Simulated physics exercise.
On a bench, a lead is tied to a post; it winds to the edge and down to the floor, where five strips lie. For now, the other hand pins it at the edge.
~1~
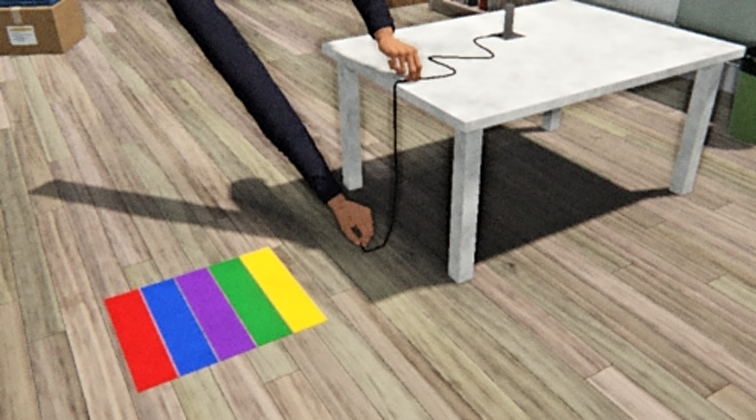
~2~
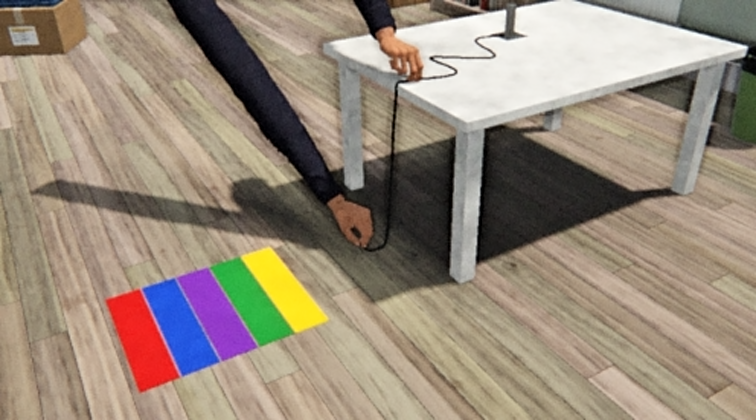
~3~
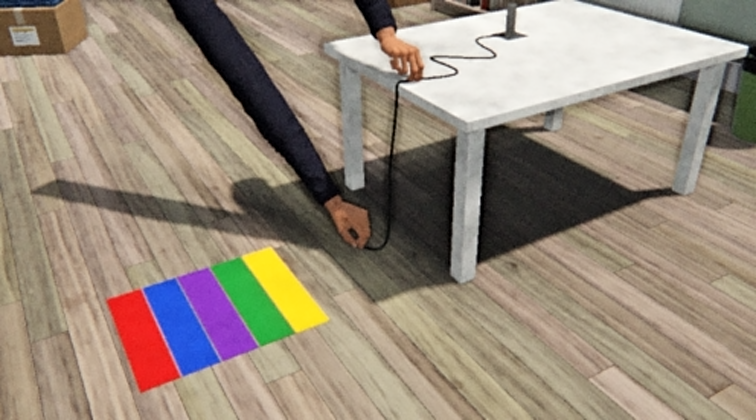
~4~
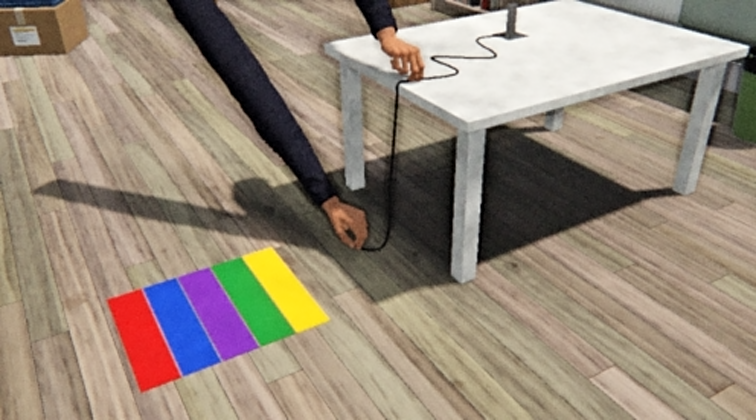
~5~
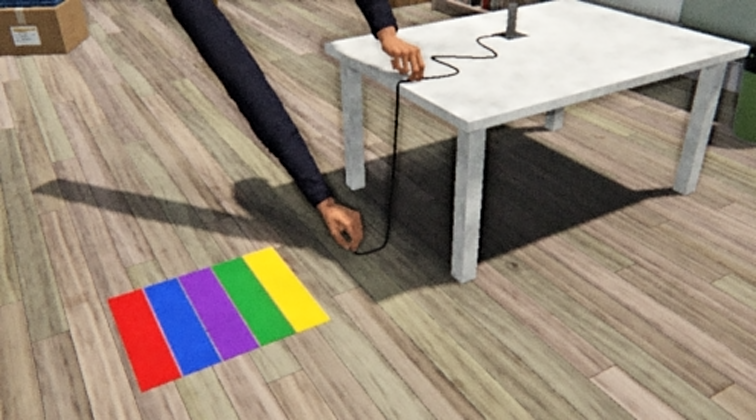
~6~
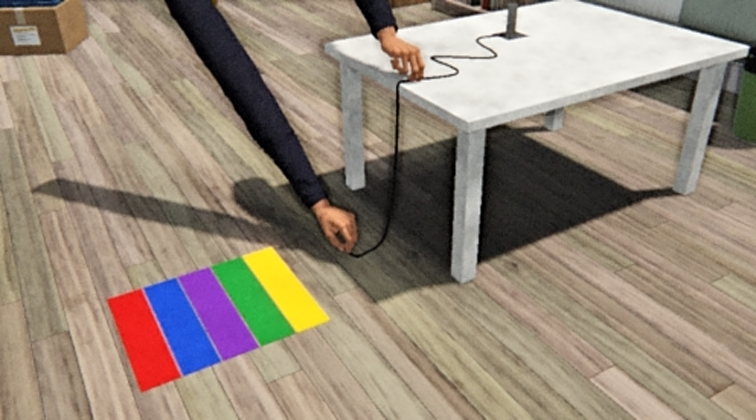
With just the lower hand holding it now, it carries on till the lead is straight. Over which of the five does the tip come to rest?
Over the red one.
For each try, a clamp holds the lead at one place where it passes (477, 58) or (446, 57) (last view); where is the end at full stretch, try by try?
First try close to (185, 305), second close to (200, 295).
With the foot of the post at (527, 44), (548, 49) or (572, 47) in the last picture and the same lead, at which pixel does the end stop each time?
The places are (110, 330), (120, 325) and (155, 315).
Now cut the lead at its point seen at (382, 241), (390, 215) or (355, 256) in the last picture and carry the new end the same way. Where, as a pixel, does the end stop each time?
So, going through them: (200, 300) first, (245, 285) next, (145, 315) last.
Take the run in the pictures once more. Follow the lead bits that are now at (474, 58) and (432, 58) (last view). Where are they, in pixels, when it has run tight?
First point (432, 63), second point (402, 73).
Early on, end near (194, 300); over purple.
Midway, end near (155, 313); over red.
At the end of the slack, end near (130, 321); over red. It gets as far as the red strip.
